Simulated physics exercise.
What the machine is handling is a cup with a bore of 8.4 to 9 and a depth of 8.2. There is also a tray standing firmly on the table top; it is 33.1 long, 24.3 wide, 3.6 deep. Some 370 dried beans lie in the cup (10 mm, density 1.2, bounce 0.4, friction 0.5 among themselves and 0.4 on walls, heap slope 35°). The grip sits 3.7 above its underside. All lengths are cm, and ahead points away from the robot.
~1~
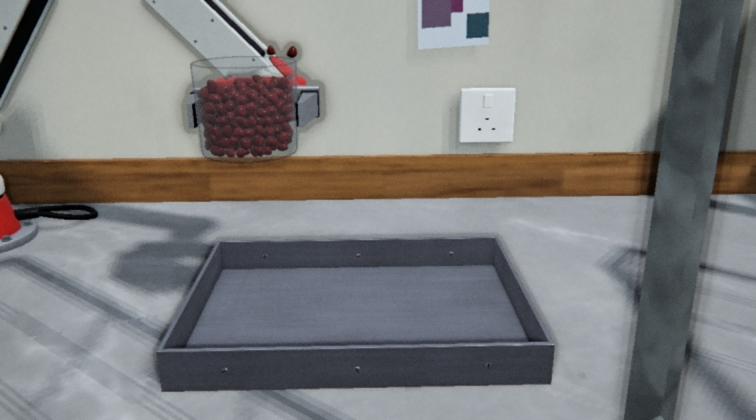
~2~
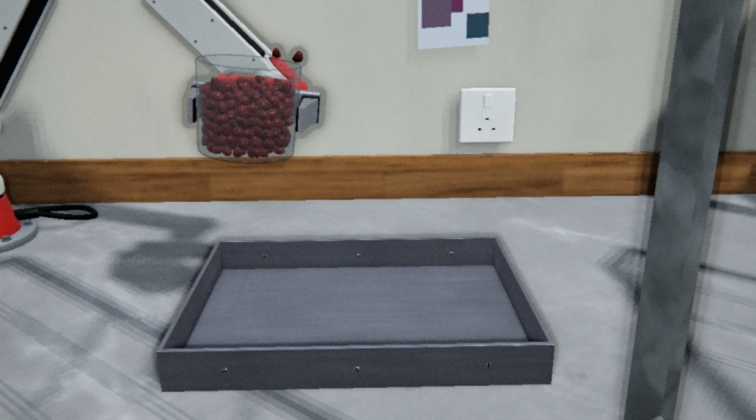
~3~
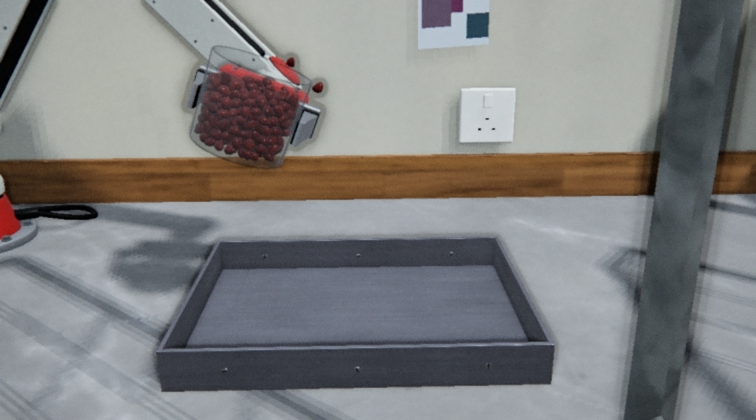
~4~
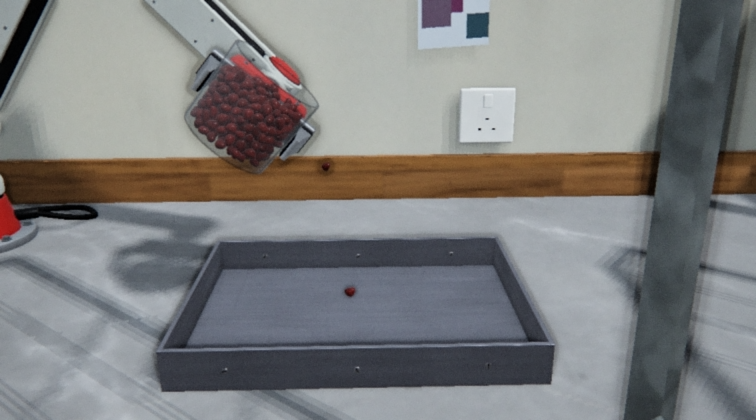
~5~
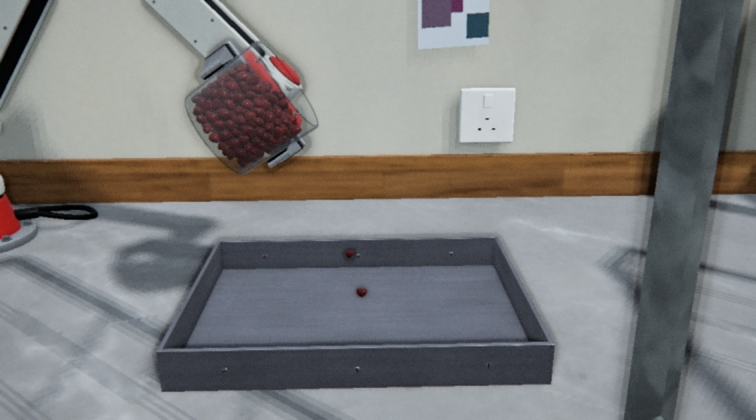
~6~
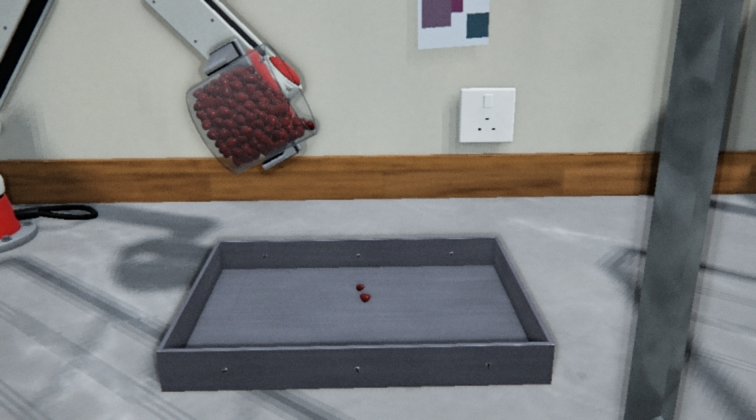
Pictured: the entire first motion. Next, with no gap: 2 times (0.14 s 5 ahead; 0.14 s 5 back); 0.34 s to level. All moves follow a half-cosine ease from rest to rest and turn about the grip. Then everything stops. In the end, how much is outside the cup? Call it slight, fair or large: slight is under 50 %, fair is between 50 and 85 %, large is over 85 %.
I would call it slight, under 50 %.
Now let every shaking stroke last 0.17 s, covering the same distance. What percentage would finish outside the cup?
Roughly 15 in a hundred.
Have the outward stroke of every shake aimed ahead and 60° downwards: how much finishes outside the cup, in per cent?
You'd expect near 0 percent of it there.
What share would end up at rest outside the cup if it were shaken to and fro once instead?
About 20 %.
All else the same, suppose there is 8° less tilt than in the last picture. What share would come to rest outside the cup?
Expected: Around 20 %.
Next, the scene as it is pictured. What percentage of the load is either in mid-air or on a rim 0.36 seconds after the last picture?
6 per cent.
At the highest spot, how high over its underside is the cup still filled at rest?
Roughly 7.5 cm.
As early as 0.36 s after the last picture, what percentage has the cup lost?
Near 15 in a hundred parts have gone so far.
Then, 0.36 s after the last picture, tilted 62° forward, highest piece 24 above the table; 309 in the cup, 40 in the tray, 21 in flight or on a rim.
Then, 0.72 s after the last picture, tilted 34° forward, highest piece 24 above the table; 259 in the cup, 106 in the tray, 5 in flight or on a rim.
Then, 1.10 s after the last picture, level, highest piece 26 above the table; 259 in the cup, 111 in the tray.
Then, 2.15 s after the last picture, level, highest piece 26 above the table; 259 in the cup, 111 in the tray.
Final count, 259 in the cup, 111 in the tray. That is 30 % outside the cup.
